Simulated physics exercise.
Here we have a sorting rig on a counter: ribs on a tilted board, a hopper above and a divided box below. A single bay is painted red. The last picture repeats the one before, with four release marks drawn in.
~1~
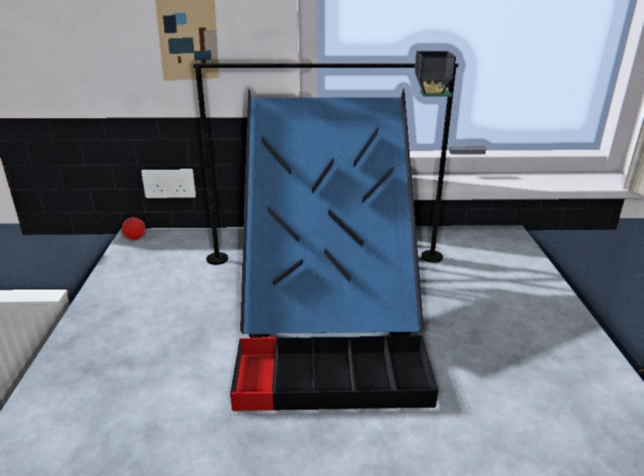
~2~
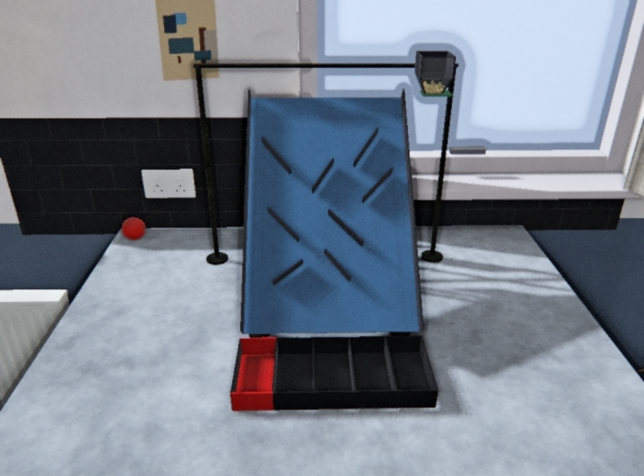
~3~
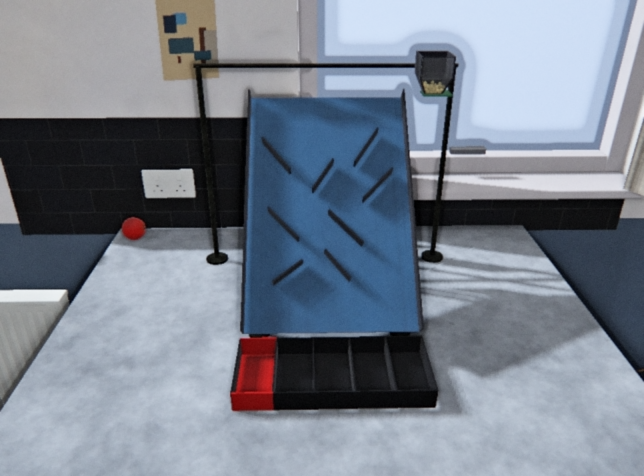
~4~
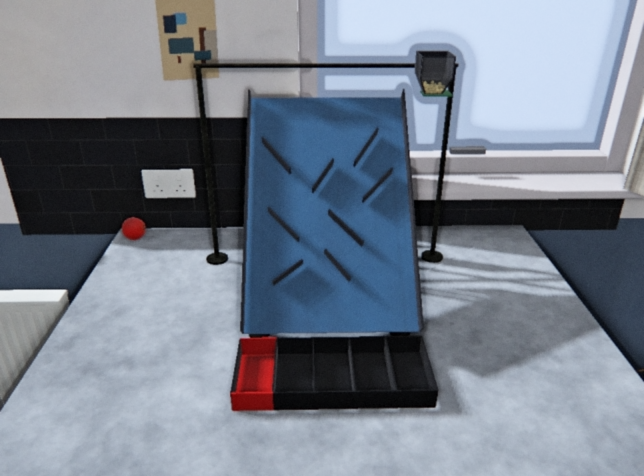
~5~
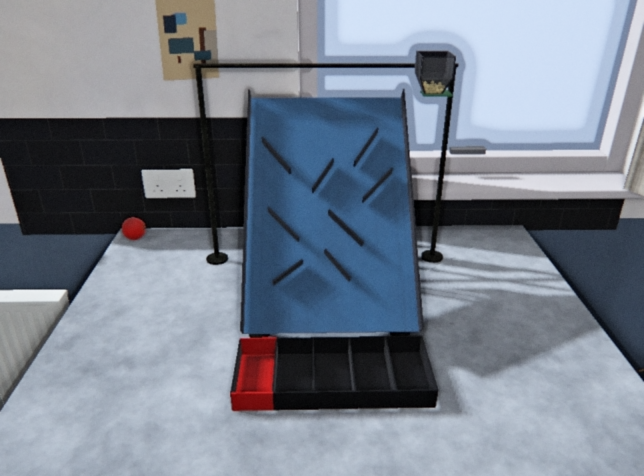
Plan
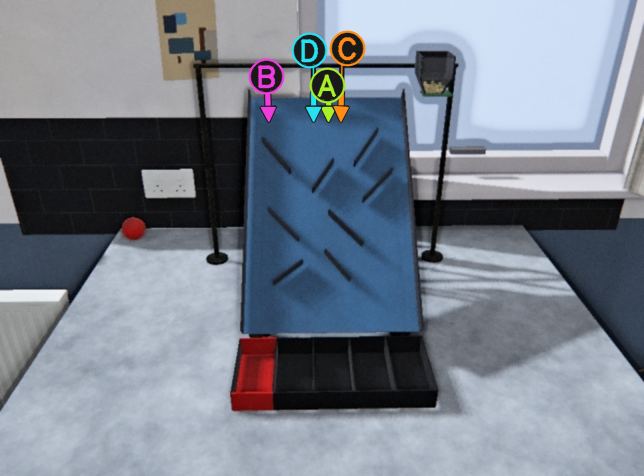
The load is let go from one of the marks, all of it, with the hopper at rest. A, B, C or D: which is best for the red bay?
The answer is mark B.
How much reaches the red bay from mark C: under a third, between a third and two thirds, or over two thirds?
It is under a third.
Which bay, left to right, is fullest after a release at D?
The third.
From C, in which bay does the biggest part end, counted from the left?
The fifth.
On the marked copy, mark A meets the board at (328, 116); mark B meets the board at (268, 116); mark C meets the board at (340, 116); mark D meets the board at (313, 116).
With A, not one piece in the red bay, almost all in other bays, about a tenth outside the box.
With B, roughly a third in the red bay, roughly half in other bays, about a tenth outside the box.
With C, just a few in the red bay, almost all in other bays.
With D, just a few in the red bay, almost all in other bays, about a tenth outside the box.
